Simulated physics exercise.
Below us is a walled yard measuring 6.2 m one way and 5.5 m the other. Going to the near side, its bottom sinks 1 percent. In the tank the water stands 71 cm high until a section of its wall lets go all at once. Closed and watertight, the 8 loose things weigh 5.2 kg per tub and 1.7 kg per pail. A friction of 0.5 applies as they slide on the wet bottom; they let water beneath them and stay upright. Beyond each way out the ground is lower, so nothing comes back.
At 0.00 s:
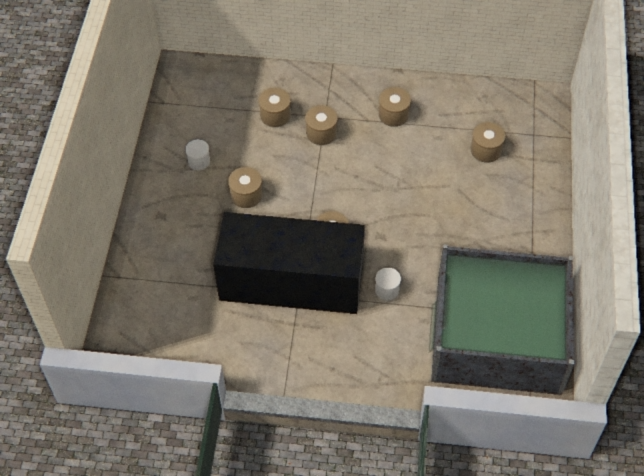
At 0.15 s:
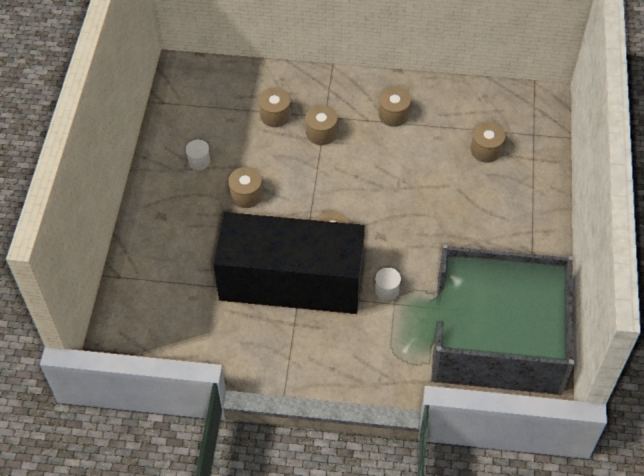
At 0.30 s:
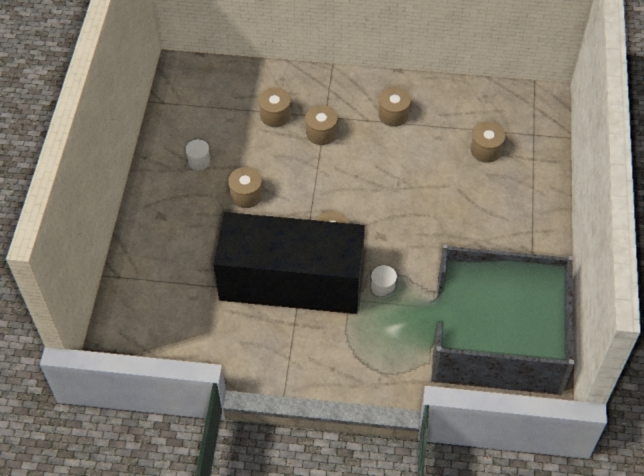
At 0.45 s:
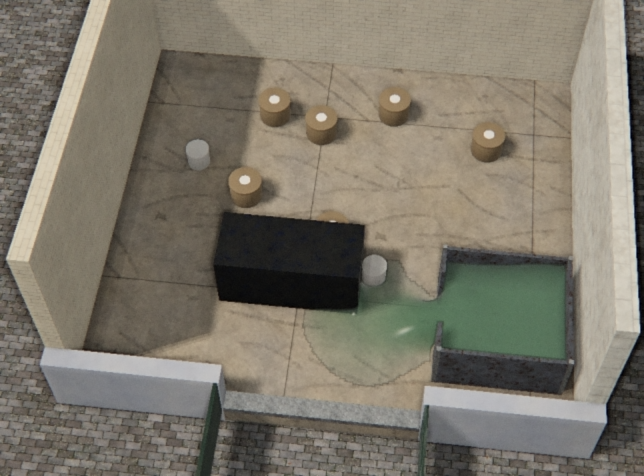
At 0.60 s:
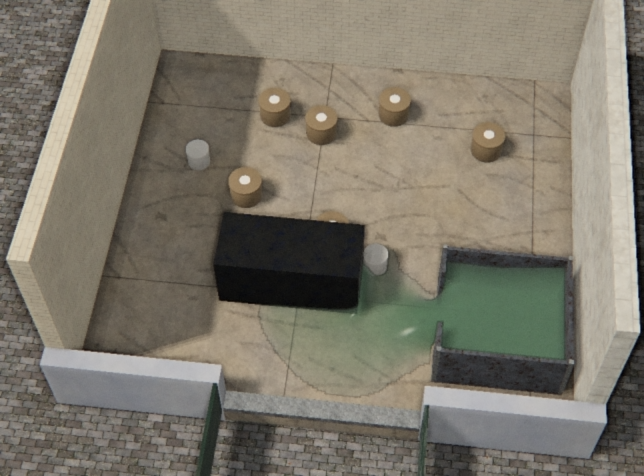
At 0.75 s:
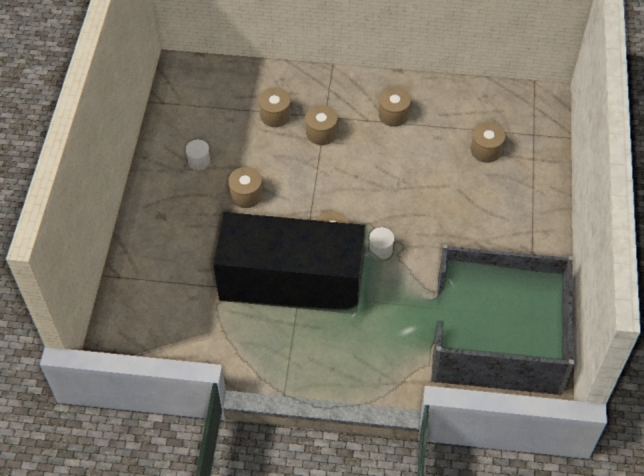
Green water pours from a tank's left side, spreads across the yard and shifts a white pail.
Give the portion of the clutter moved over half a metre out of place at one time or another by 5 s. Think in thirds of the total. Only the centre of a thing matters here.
It is a third or more but does not reach two thirds.
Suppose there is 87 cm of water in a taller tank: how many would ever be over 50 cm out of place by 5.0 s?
That would give 5.
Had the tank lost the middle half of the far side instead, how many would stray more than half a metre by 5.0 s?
You'd get 6 in that case.
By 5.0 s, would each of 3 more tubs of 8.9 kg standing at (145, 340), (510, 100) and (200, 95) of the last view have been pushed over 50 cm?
Beyond it, within it, within it.
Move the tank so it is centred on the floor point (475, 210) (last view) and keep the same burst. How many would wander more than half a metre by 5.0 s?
Count: 5.
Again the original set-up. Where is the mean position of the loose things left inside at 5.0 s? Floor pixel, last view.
(360, 136).
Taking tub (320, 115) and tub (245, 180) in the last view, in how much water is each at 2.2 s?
I'd estimate 3 cm for the first and 0 cm for the second.
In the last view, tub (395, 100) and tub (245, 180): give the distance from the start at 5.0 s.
Net shifts, in order: 60 cm and 5 cm.
After 1.1 s 1 of 8 are over 50 cm from their spots; 0 afloat.
After 2.2 s 1 of 8 are over 50 cm from their spots; 0 afloat.
After 3.5 s 2 of 8 are over 50 cm from their spots; 1 afloat.
After 5.0 s 3 of 8 are over 50 cm from their spots, and 3 have been at some point; 3 afloat.
